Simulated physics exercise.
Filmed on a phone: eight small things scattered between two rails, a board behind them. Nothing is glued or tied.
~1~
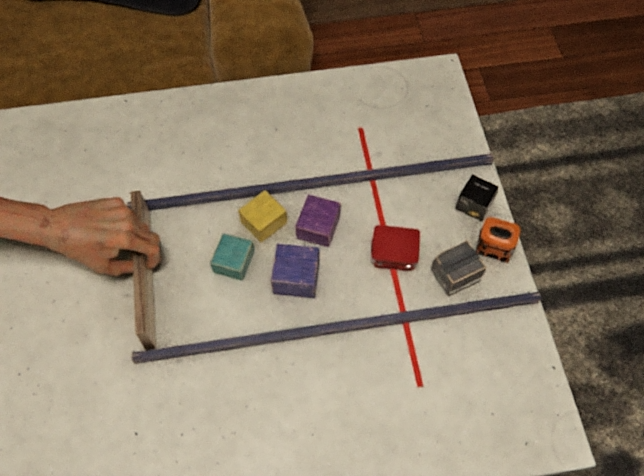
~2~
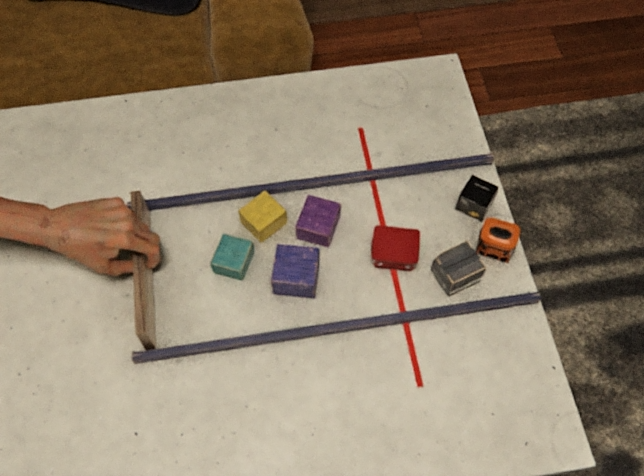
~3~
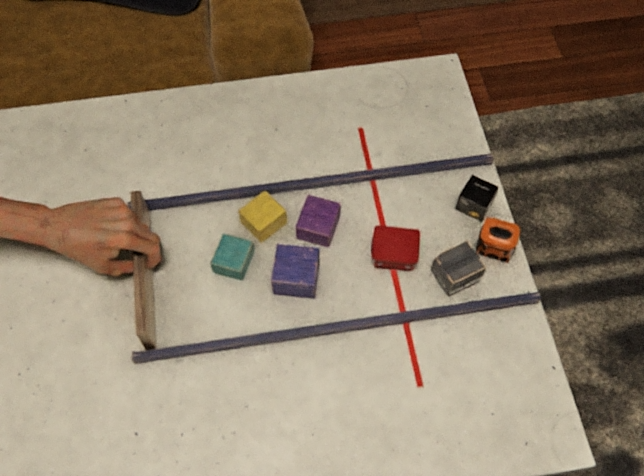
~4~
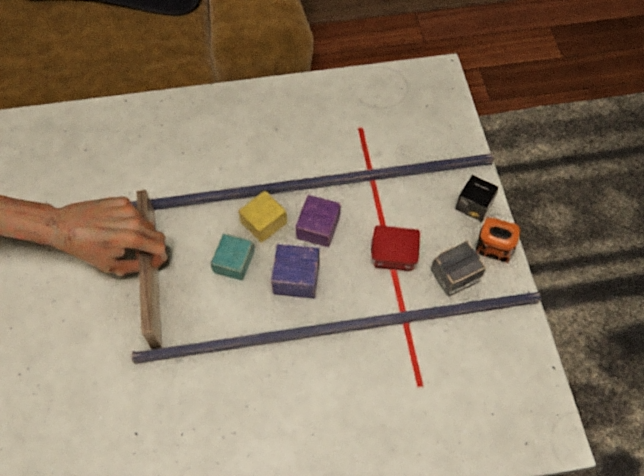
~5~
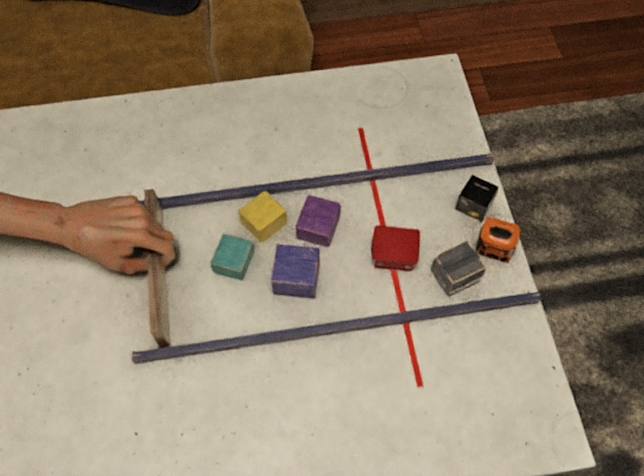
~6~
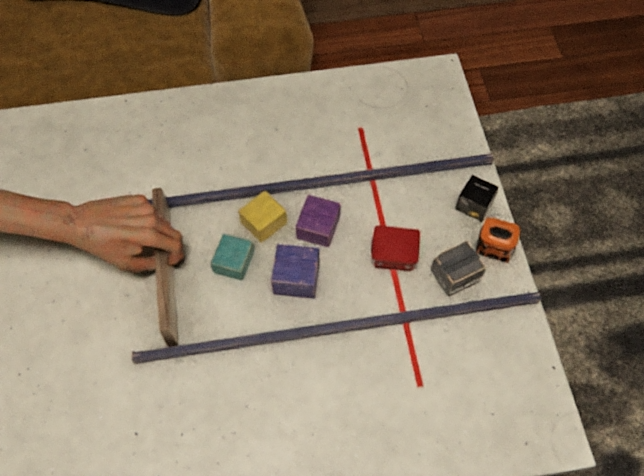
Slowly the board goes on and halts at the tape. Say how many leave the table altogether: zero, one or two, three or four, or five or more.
The number that fall off is zero.
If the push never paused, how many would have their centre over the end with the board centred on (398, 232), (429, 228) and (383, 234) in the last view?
In that order 0, 2 and 0.
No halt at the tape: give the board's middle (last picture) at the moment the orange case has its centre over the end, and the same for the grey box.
About (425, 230), and (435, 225) for the other.
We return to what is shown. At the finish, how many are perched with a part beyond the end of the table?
It comes to 0.
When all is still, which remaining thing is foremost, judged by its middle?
The orange case.
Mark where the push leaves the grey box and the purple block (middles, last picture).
First (484, 273), then (437, 203).
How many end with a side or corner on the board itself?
That makes 3.
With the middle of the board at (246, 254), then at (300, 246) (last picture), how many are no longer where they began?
By then 3, and 4.
Early on, none off yet; orange case at rest near (498, 240); black box at rest near (477, 198); grey box at rest near (458, 269).
Finally, the number that fall off is zero.
